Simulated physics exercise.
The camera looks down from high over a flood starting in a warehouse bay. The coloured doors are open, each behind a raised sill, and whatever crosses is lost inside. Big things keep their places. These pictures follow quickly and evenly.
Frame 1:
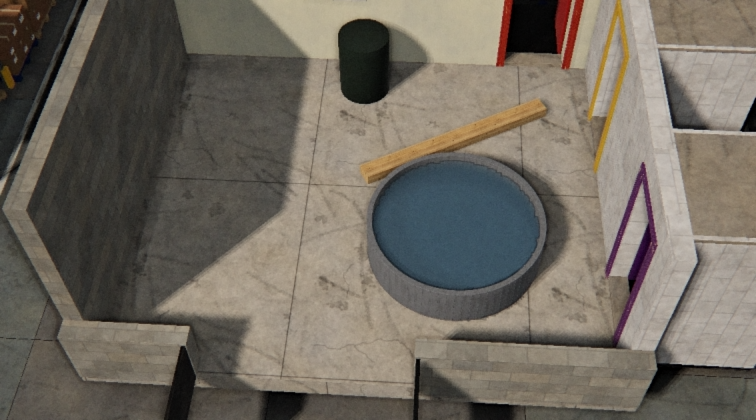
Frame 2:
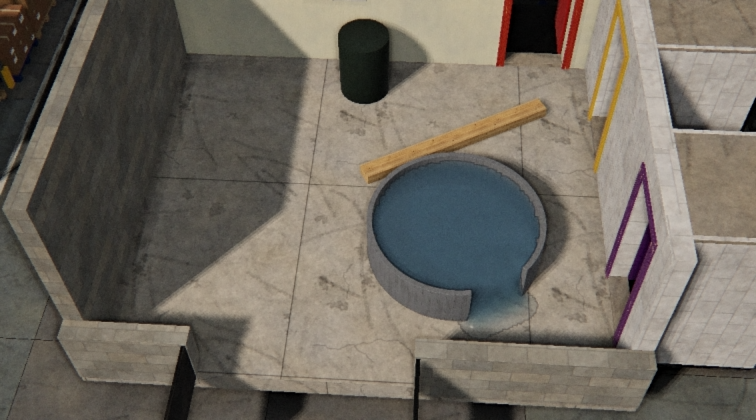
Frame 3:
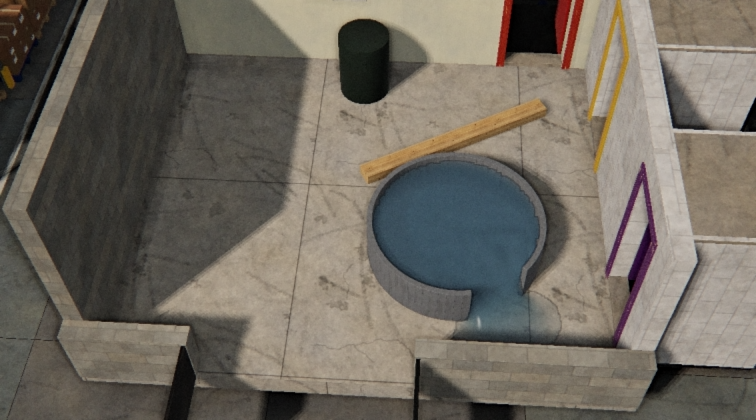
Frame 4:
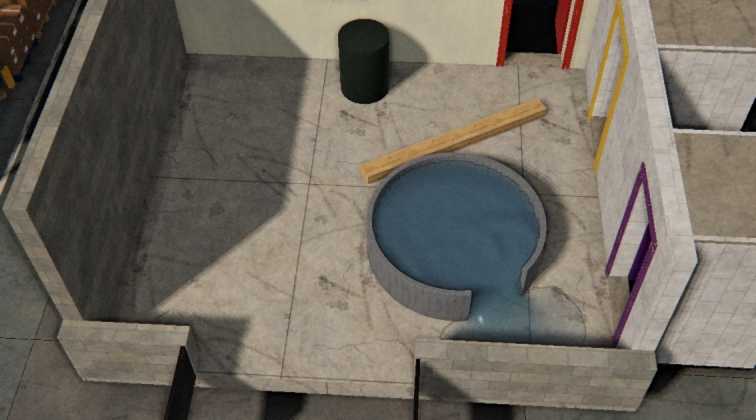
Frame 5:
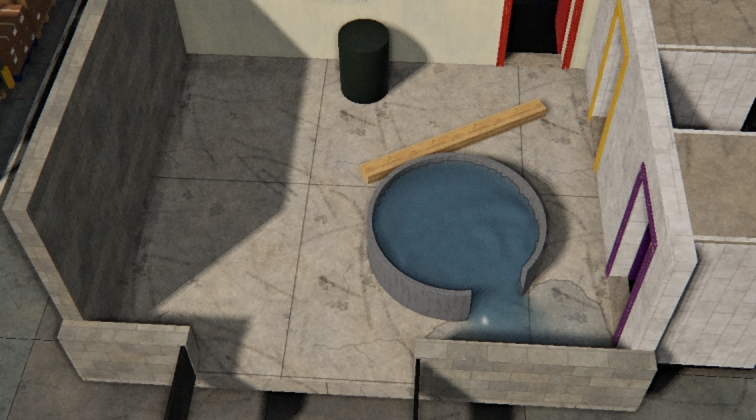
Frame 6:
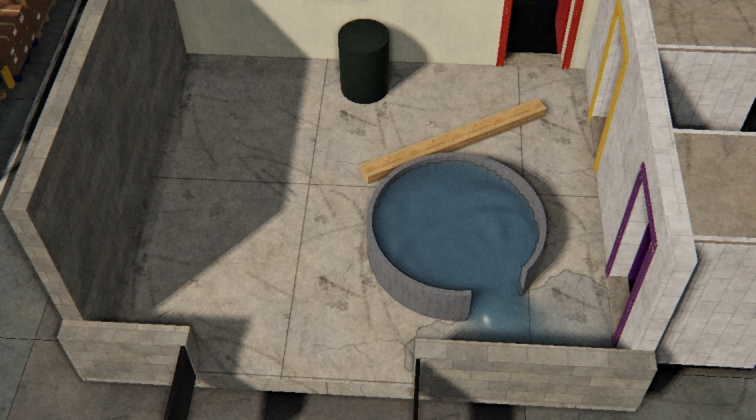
Water pours through a gap that opens in the lower right side of a round grey pool, spreading across the concrete floor along the low front wall toward the purple-framed doorway, while the wooden beam and dark barrel stay still.
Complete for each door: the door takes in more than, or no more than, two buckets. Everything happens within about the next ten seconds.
Completed: The red door takes in more than two buckets; the yellow door takes in no more than two buckets; the purple door takes in more than two buckets.
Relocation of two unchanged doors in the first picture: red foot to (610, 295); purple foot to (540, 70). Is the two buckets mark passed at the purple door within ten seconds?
Purple: Exceeds the limit.
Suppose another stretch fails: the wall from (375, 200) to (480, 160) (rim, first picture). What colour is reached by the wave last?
My pick is the purple-painted one.
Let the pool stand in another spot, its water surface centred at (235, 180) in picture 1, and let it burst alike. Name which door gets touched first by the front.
The door in question is the one in purple.
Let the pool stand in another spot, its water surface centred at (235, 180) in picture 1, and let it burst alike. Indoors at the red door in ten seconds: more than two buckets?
Red: Below the limit.
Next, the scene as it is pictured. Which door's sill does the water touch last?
The door marked red.
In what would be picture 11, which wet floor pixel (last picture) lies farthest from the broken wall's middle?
Roughly (350, 365).
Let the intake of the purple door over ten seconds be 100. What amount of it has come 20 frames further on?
The figure is near 45 per cent.
A moment on, water covers 10 % of the floor; the red door not reached, the yellow door not reached, the purple door under two buckets in.
Next, water covers 25 % of the floor; the red door not reached, the yellow door not reached, the purple door over two buckets in.
Then, water covers 40 % of the floor; the red door wet at the sill, nothing in, the yellow door wet at the sill, nothing in, the purple door far over two buckets in.
Later, water covers 65 % of the floor; the red door over two buckets in, the yellow door wet at the sill, nothing in, the purple door far over two buckets in.
In the end, water covers 90 % of the floor; the red door over two buckets in, the yellow door wet at the sill, nothing in, the purple door far over two buckets in.
